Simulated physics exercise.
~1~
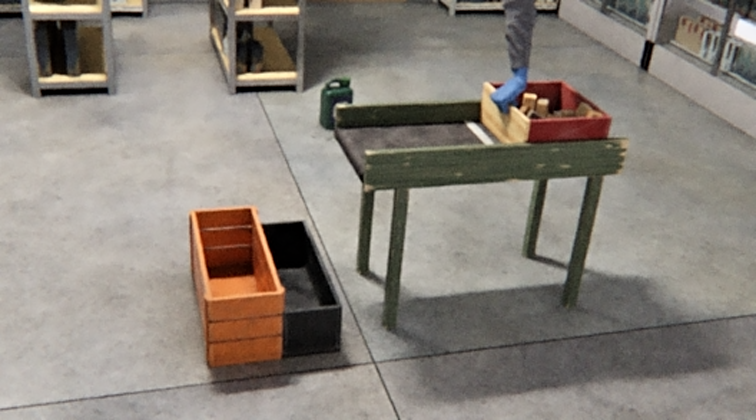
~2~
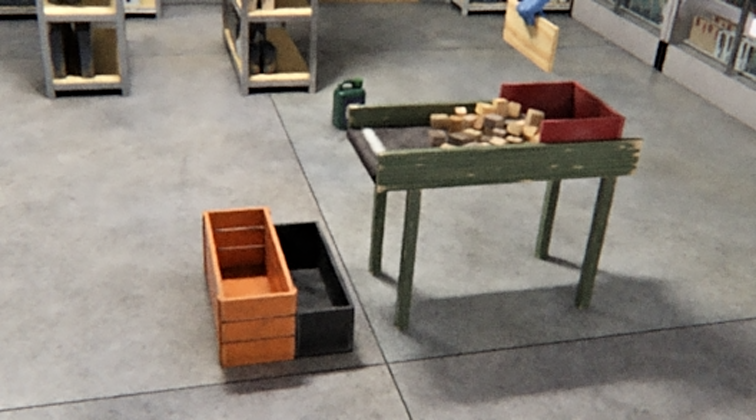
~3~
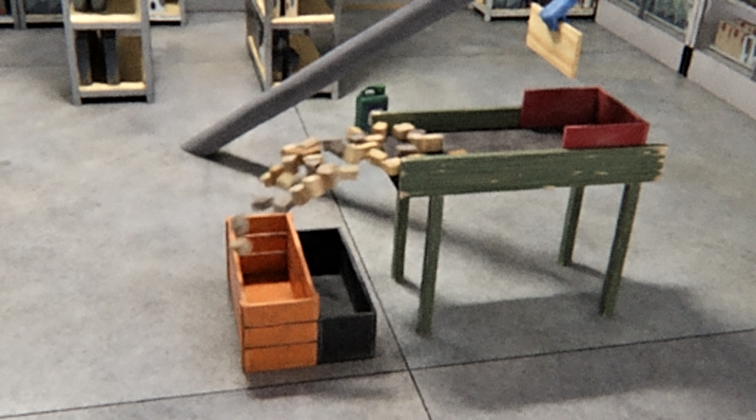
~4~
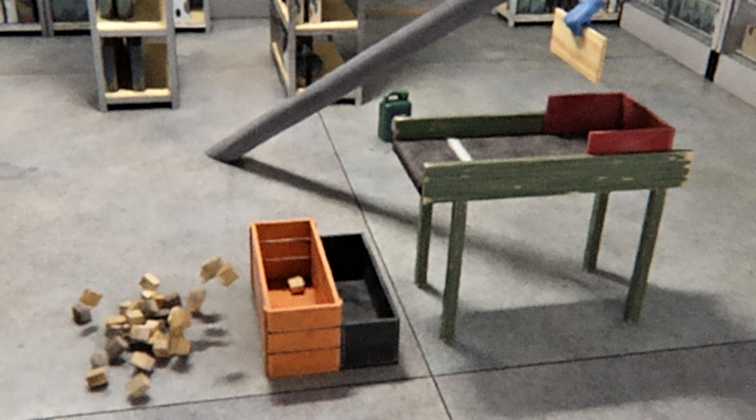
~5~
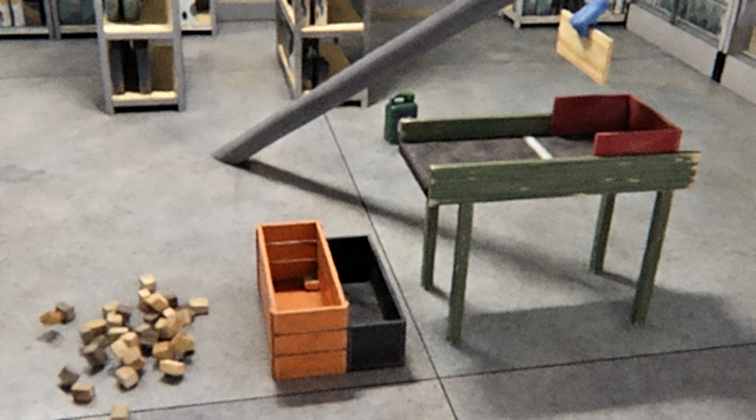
In a warehouse, wooden blocks fly off a belt past an orange tote onto the floor.
